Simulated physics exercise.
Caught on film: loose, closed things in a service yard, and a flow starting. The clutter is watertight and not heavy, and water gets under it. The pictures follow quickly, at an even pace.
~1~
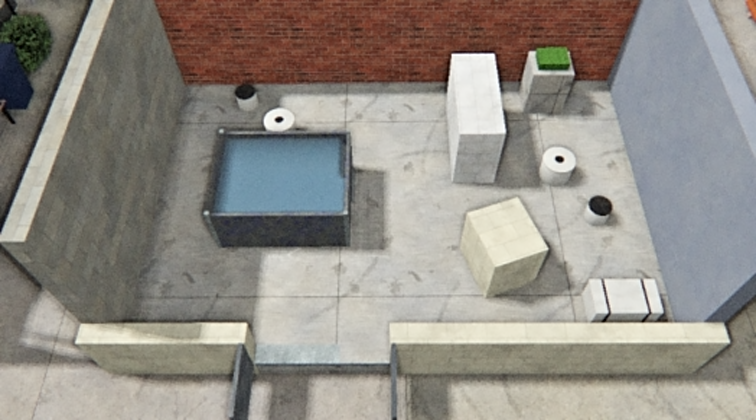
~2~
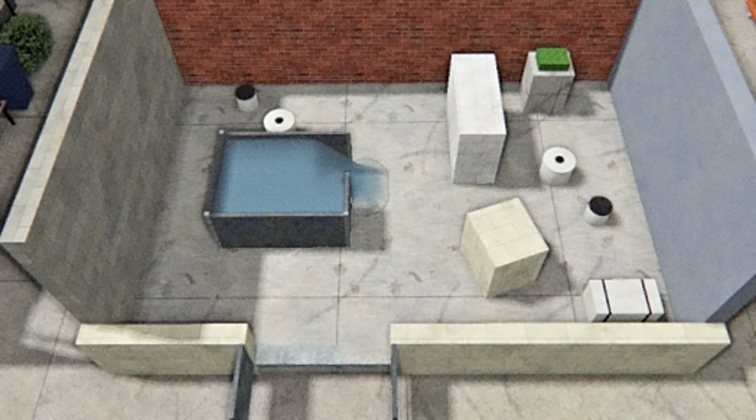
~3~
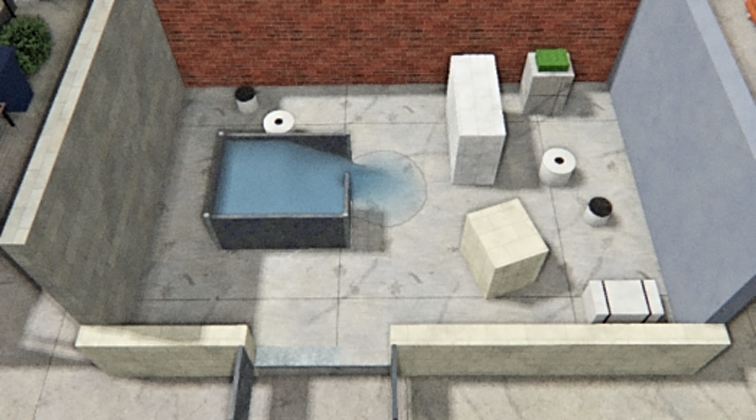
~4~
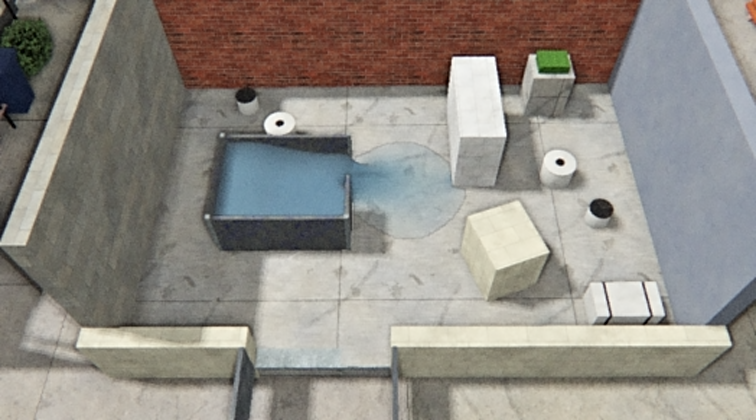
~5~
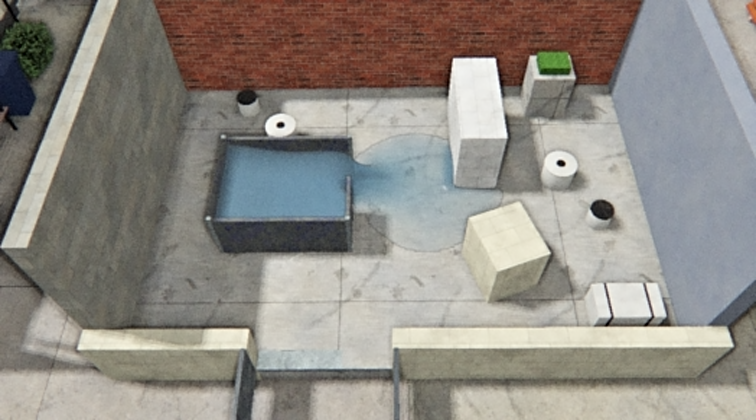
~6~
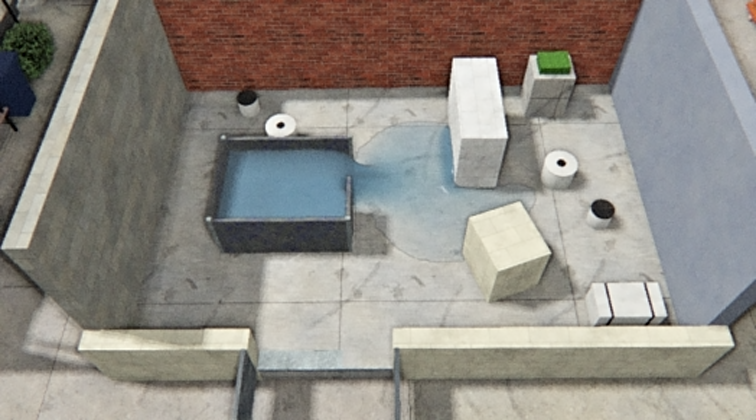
Walled service yard with brick back wall, water pouring from a dark tank's right side and spreading around still pale blocks.
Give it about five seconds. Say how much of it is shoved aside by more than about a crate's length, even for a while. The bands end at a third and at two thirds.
Share: Between one and two thirds.
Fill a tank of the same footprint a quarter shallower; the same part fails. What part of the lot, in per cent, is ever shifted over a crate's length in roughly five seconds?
Near 0 in a hundred.
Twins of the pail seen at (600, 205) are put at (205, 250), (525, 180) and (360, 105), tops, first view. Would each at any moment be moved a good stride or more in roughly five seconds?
One after the other: Under that, not that far, never so far.
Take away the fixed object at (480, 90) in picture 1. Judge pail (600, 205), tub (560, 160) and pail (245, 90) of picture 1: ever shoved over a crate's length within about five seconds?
In that order: Pushed that far, that far or more, under that.
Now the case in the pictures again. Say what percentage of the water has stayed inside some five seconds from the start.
Roughly 100 per cent.
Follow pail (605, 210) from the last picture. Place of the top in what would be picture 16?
Close to (641, 205).
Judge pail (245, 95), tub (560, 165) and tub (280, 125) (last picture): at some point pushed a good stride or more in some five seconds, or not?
In that order: Under that, under that, no.
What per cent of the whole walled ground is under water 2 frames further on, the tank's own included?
Near 25 in a hundred.
A moment on, 0 of 5 are well off their spots; 0 afloat.
Next, 1 of 5 are well off their spots; 0 afloat.
Later, 1 of 5 are well off their spots; 1 afloat.
In the end, 2 of 5 are well off their spots, and 2 have been at some point; 1 afloat.
